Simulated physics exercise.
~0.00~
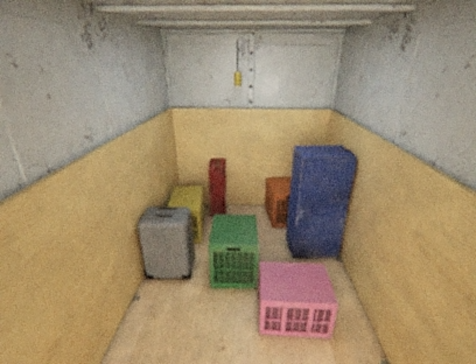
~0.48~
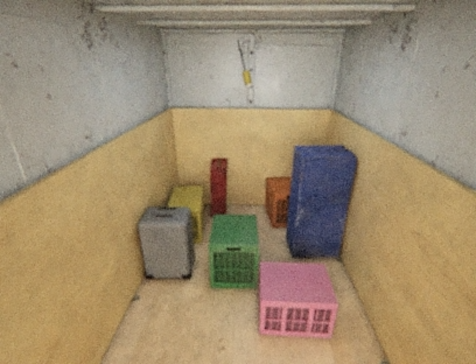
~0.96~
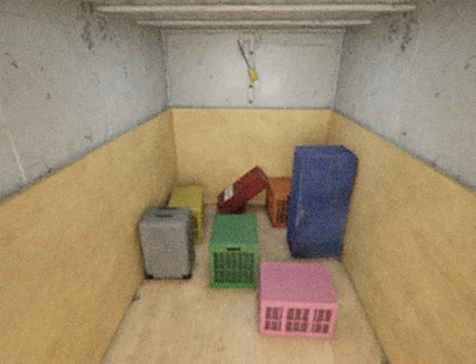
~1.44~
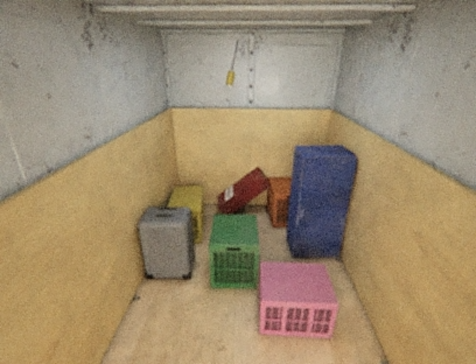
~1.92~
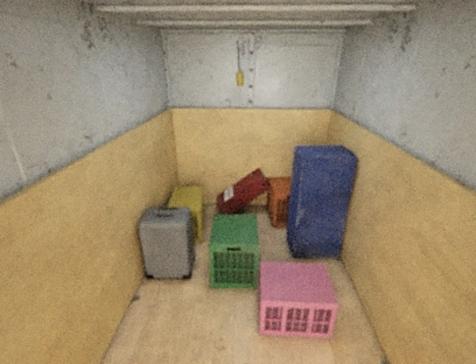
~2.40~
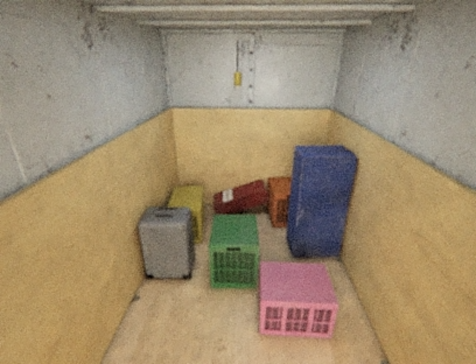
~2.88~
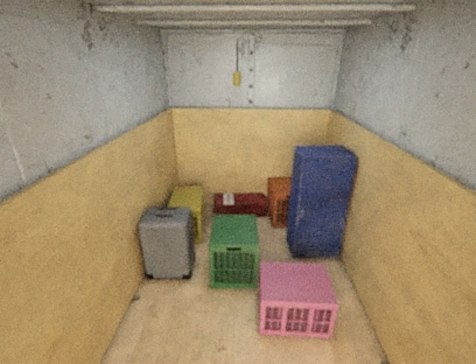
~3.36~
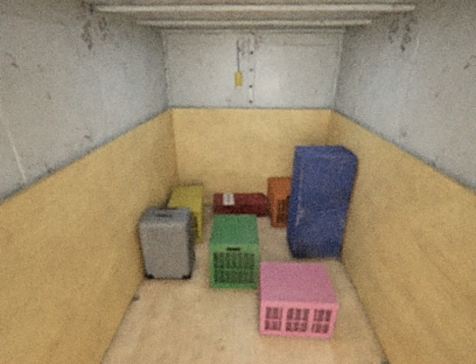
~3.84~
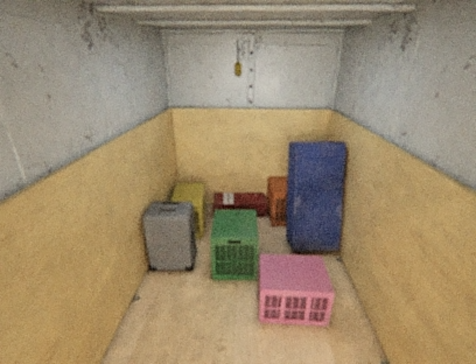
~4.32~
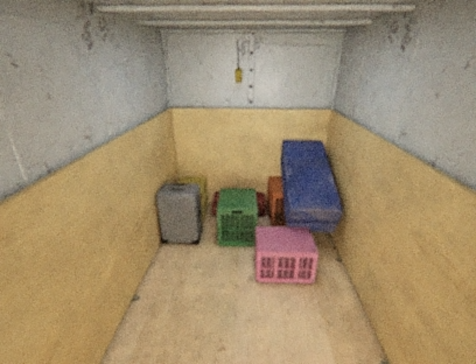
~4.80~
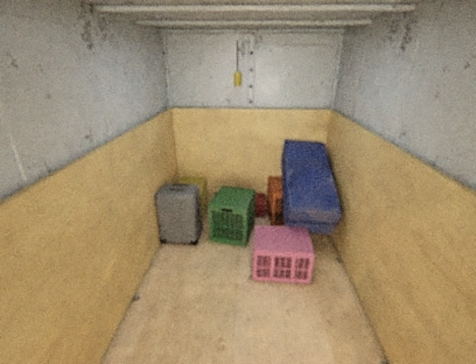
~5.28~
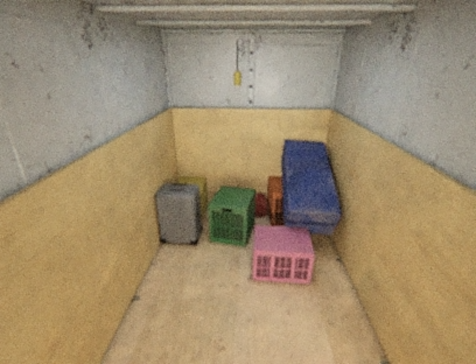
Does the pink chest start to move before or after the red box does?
It moves after the red box. The red box tips to the right while the pink chest stays put, and the pink chest only slides towards the bulkhead later, once the red box is already on its side.
